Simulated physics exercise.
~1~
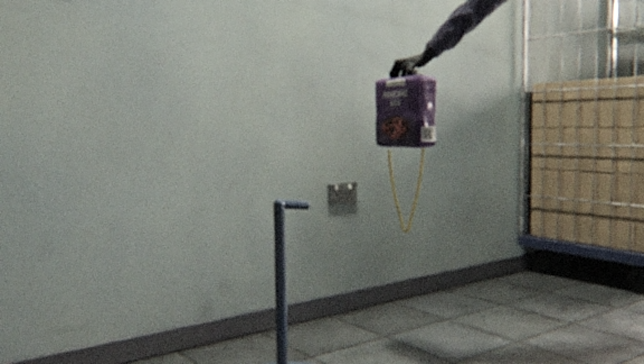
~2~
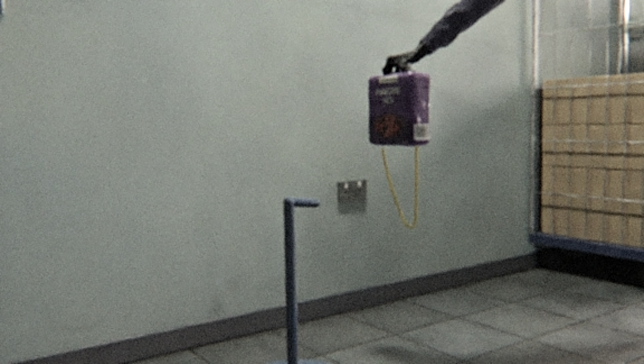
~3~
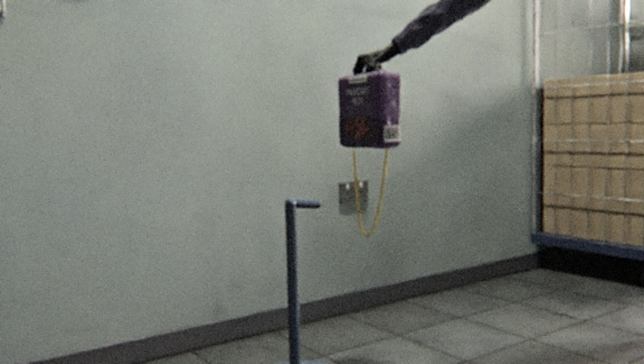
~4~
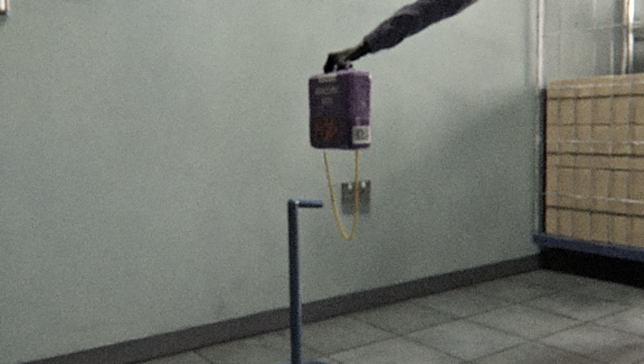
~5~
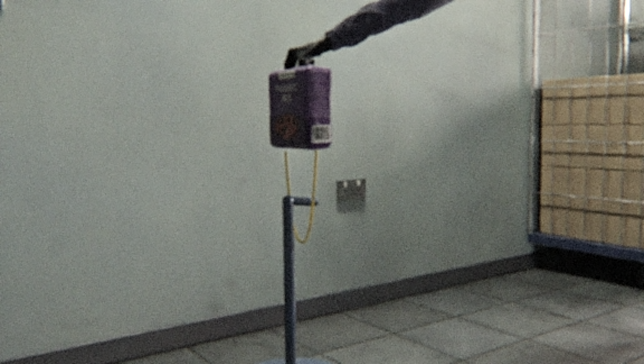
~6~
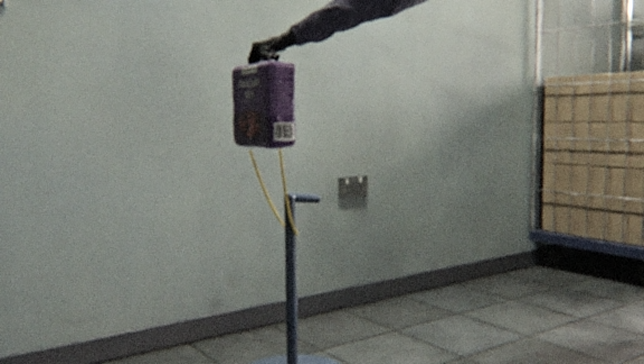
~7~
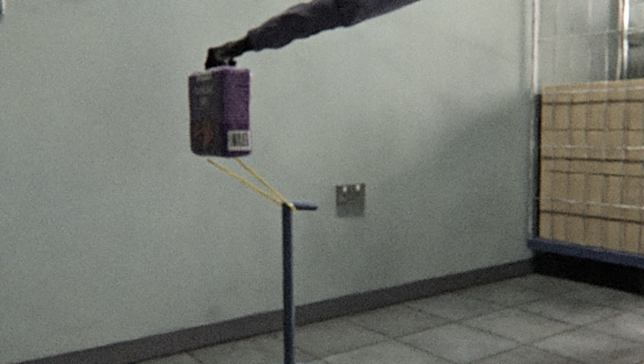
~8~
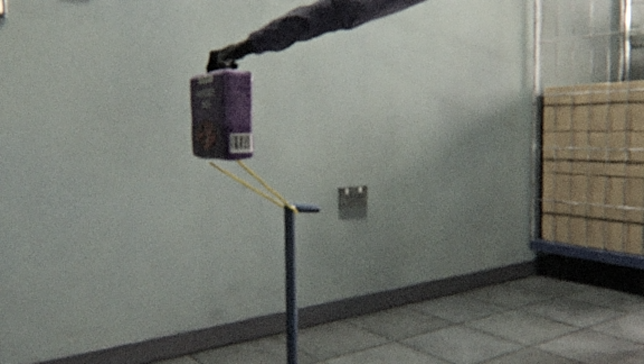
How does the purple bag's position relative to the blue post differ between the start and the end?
At the start the purple bag is held up to the right of the post, and at the end it is held to the left of the post, with its loop caught there.
